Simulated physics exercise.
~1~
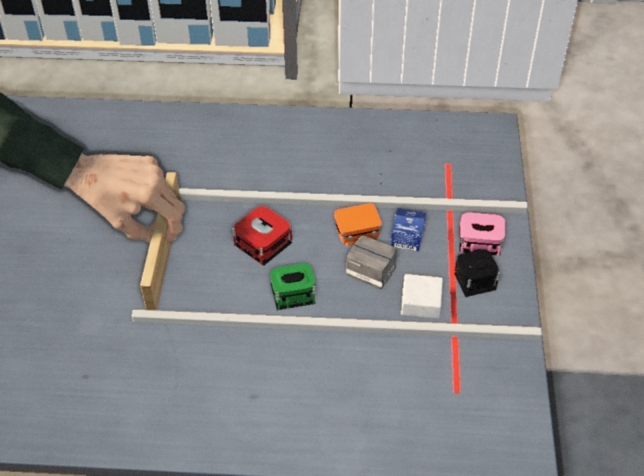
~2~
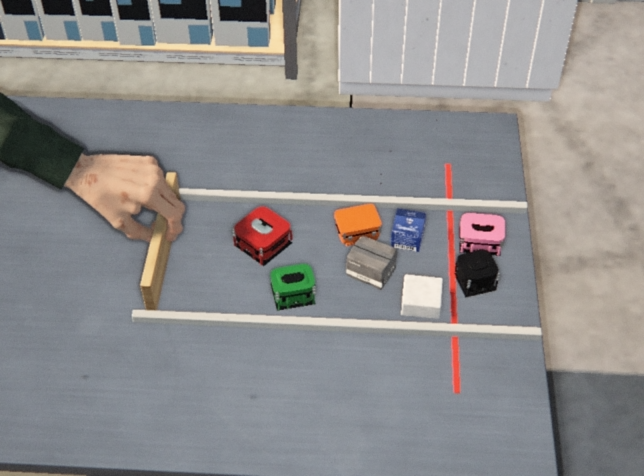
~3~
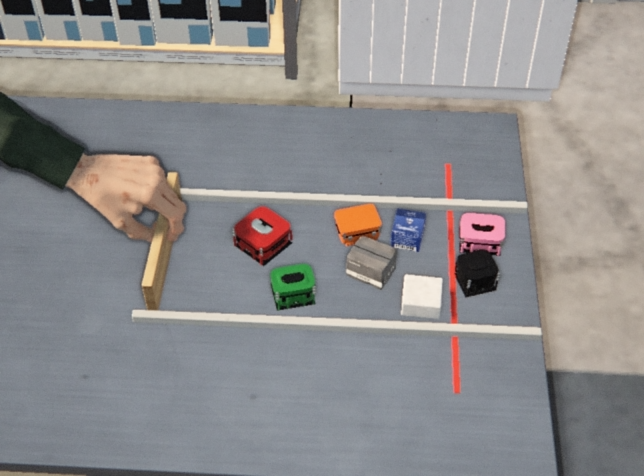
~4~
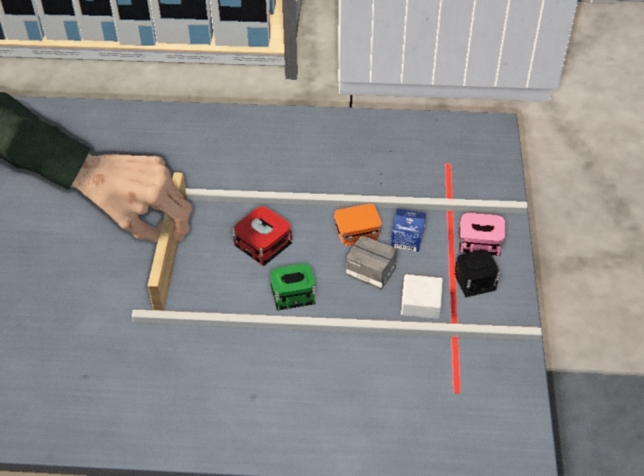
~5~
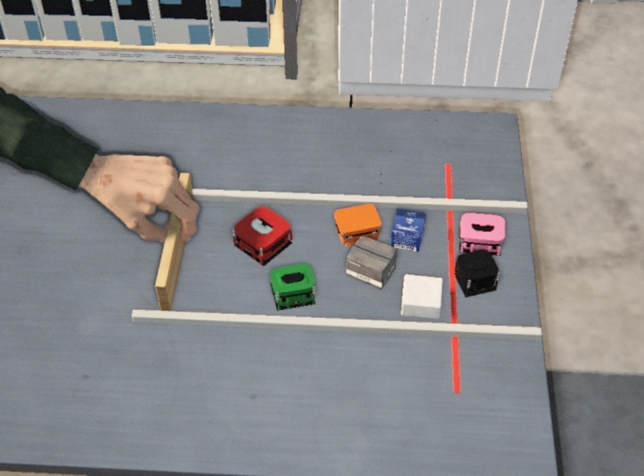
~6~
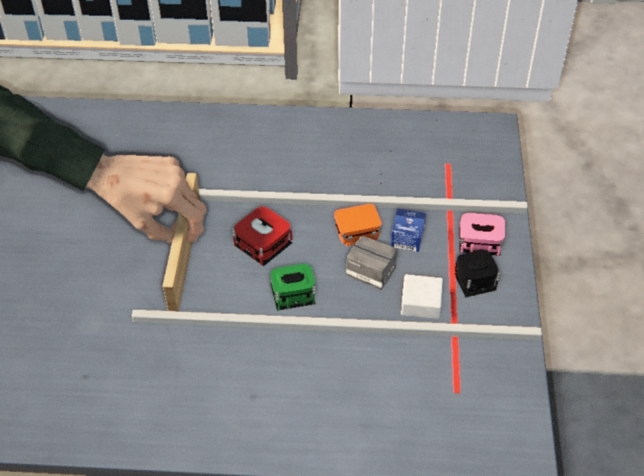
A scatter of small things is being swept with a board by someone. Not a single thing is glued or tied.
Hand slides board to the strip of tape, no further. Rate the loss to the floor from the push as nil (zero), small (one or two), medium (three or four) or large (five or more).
The loss is small.
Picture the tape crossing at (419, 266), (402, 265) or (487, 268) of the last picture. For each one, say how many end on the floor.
Respectively 0, 0 and 5.
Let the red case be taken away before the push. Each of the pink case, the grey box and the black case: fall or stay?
The pink case ends up down, the grey box keeps its place and the black case keeps its place.
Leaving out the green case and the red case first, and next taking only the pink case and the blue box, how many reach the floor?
The counts: 1 and 0.
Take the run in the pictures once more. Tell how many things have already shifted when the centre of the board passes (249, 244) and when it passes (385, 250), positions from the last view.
First 1, then 7.
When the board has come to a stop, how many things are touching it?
3 touch it.
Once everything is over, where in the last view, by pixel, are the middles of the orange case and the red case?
The orange case ends at (513, 218) and the red case at (473, 232).
Soon after, none off yet; pink case at rest near (482, 235); black case at rest near (477, 273); white block at rest near (422, 297).
In the end, the number that fall off is one or two; gone, pink case.
